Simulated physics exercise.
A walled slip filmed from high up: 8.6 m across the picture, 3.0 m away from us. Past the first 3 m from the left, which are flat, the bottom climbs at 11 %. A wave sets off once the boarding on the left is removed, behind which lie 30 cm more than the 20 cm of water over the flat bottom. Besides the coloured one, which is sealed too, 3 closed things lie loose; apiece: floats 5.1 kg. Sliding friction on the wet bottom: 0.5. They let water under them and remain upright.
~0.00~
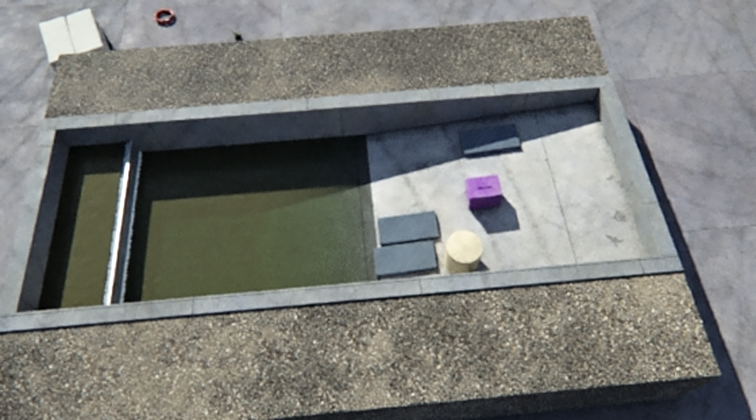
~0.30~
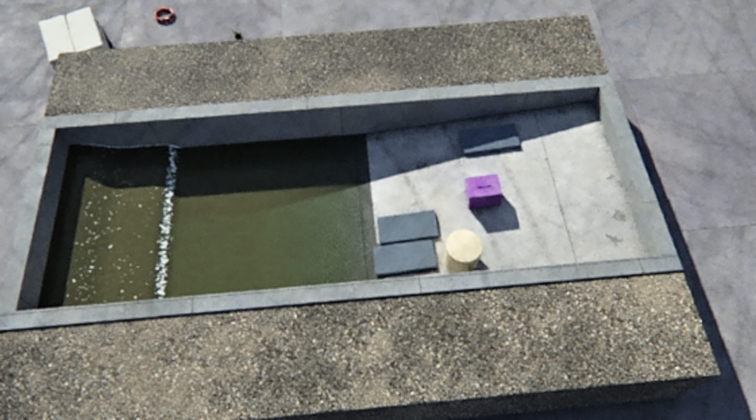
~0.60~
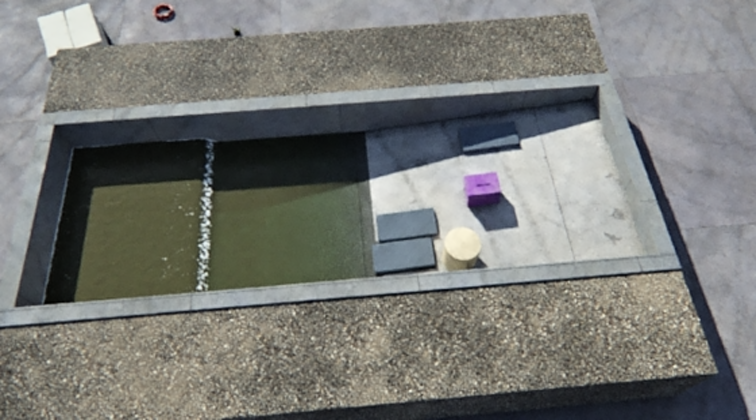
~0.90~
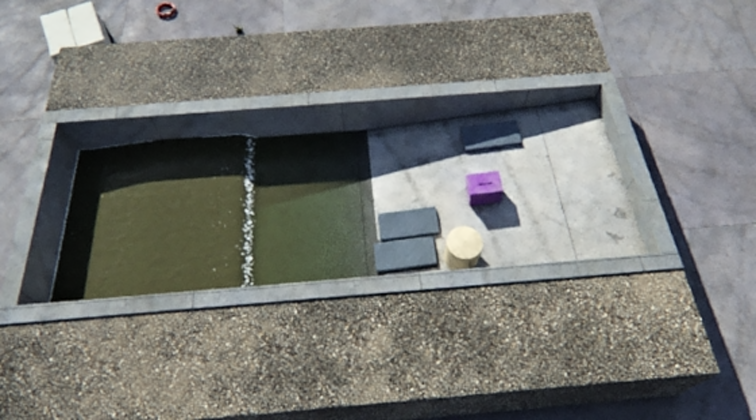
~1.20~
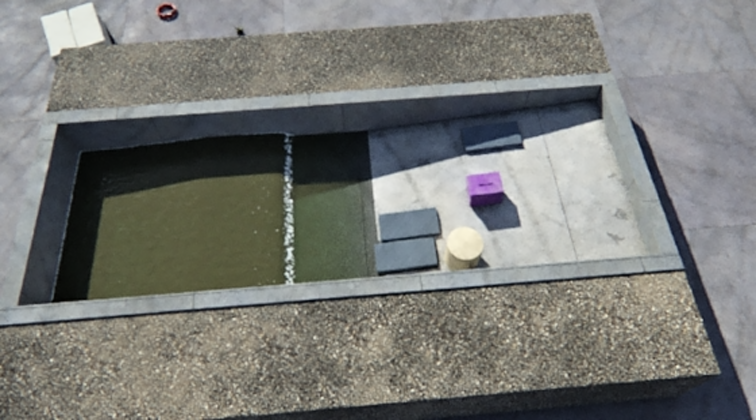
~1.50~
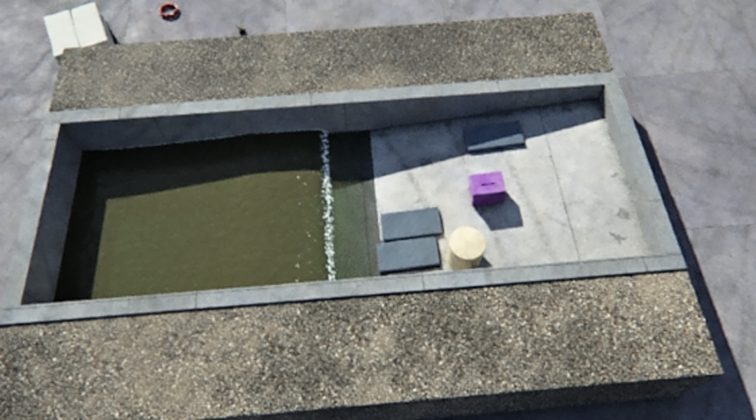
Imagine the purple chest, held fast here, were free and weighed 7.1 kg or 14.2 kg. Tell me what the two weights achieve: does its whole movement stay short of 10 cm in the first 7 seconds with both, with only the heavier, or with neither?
It passes only on the heavier amount.
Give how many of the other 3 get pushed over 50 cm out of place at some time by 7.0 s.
The count comes to 3.
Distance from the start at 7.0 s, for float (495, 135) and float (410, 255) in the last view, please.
They sit 350 cm and 300 cm away, in the order given.
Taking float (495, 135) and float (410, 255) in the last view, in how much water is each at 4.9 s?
Close to 4 and 15 centimetres.
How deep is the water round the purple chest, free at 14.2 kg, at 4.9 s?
Close to 3 cm deep.
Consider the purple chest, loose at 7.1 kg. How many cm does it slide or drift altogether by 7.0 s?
About 80 cm altogether.
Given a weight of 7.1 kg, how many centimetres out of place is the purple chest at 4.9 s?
It would be some 10 cm from its spot.
After 2.1 s the purple chest would be 0 cm from its start with 7.1 kg and 0 cm from its start with 14.2 kg; 0 cm of water round it then.
After 3.1 s the purple chest would be 10 cm from its start with 7.1 kg and 0 cm from its start with 14.2 kg; 5 cm of water round it then.
After 4.9 s the purple chest would be 9 cm from its start with 7.1 kg and 0 cm from its start with 14.2 kg; 3 cm of water round it then.
After 7.0 s the purple chest would be 28 cm from its start with 7.1 kg and 0 cm from its start with 14.2 kg; 1 cm of water round it then.
